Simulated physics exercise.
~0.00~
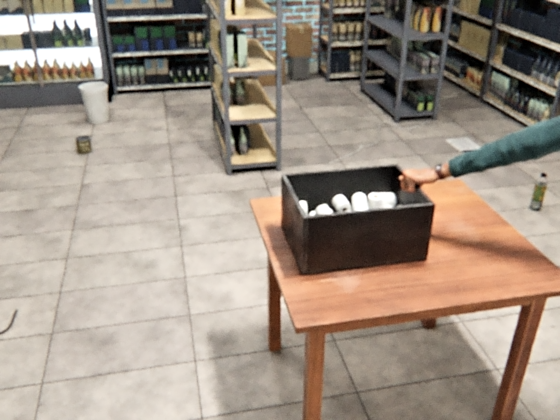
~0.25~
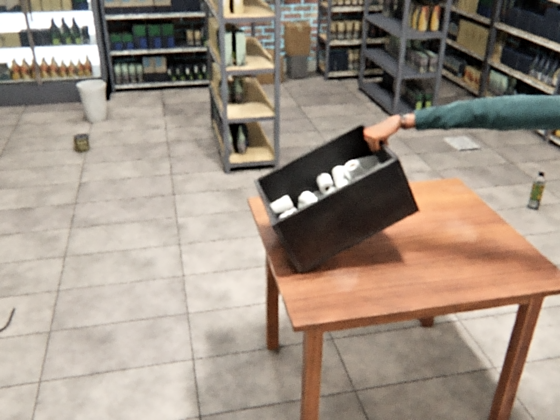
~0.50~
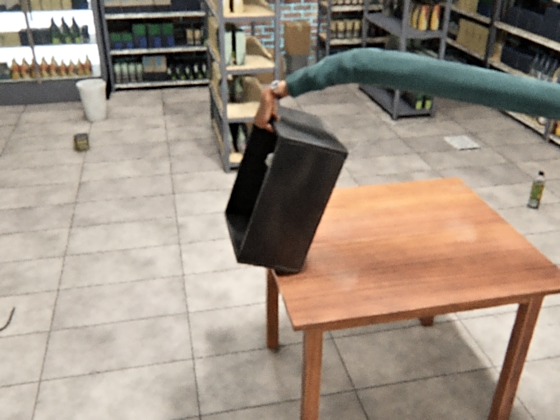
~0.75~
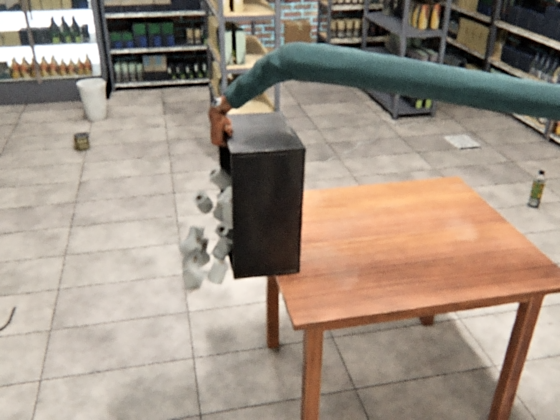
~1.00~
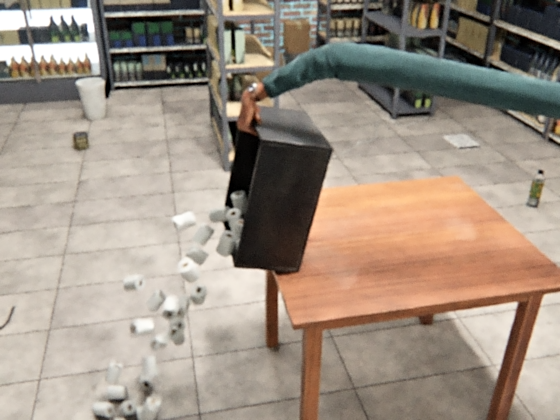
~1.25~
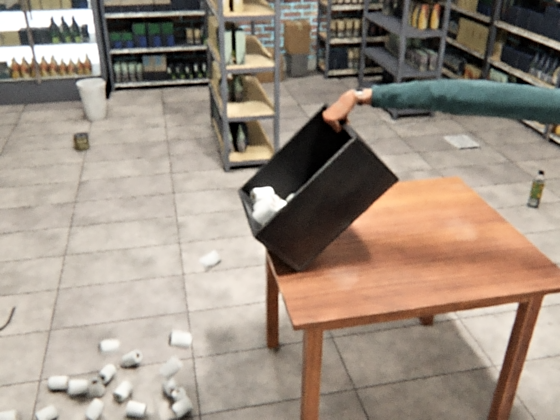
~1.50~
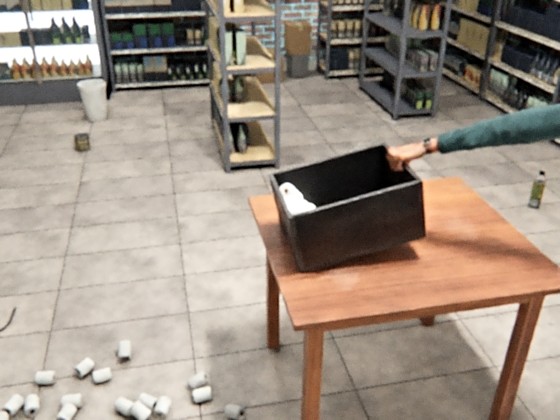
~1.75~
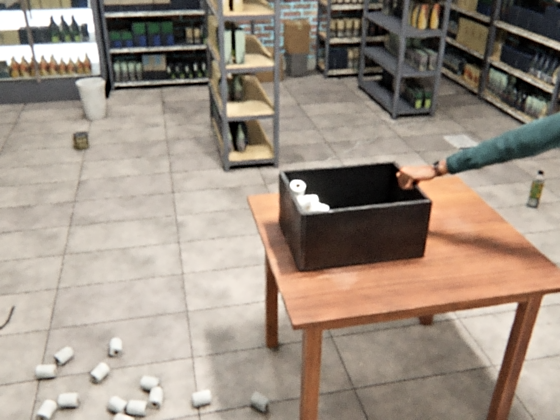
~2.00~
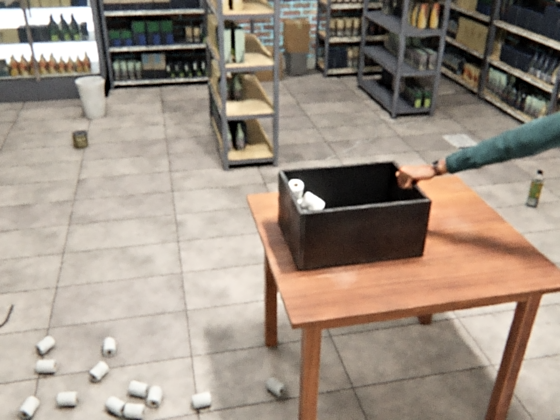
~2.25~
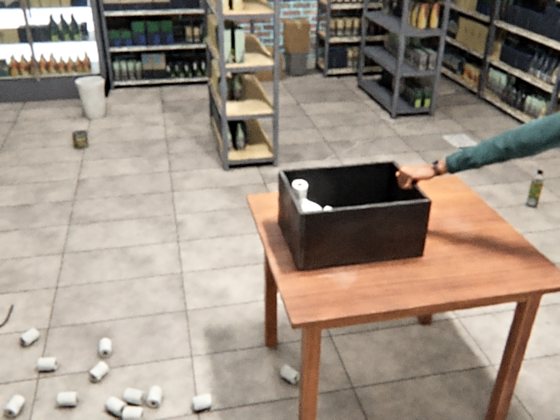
The video shows a hand in a green sleeve tipping a black basket of white paper rolls leftward on a wooden table in a shop, spilling many onto the tiled floor, then lowering it flat with some rolls still inside and others scattered below.
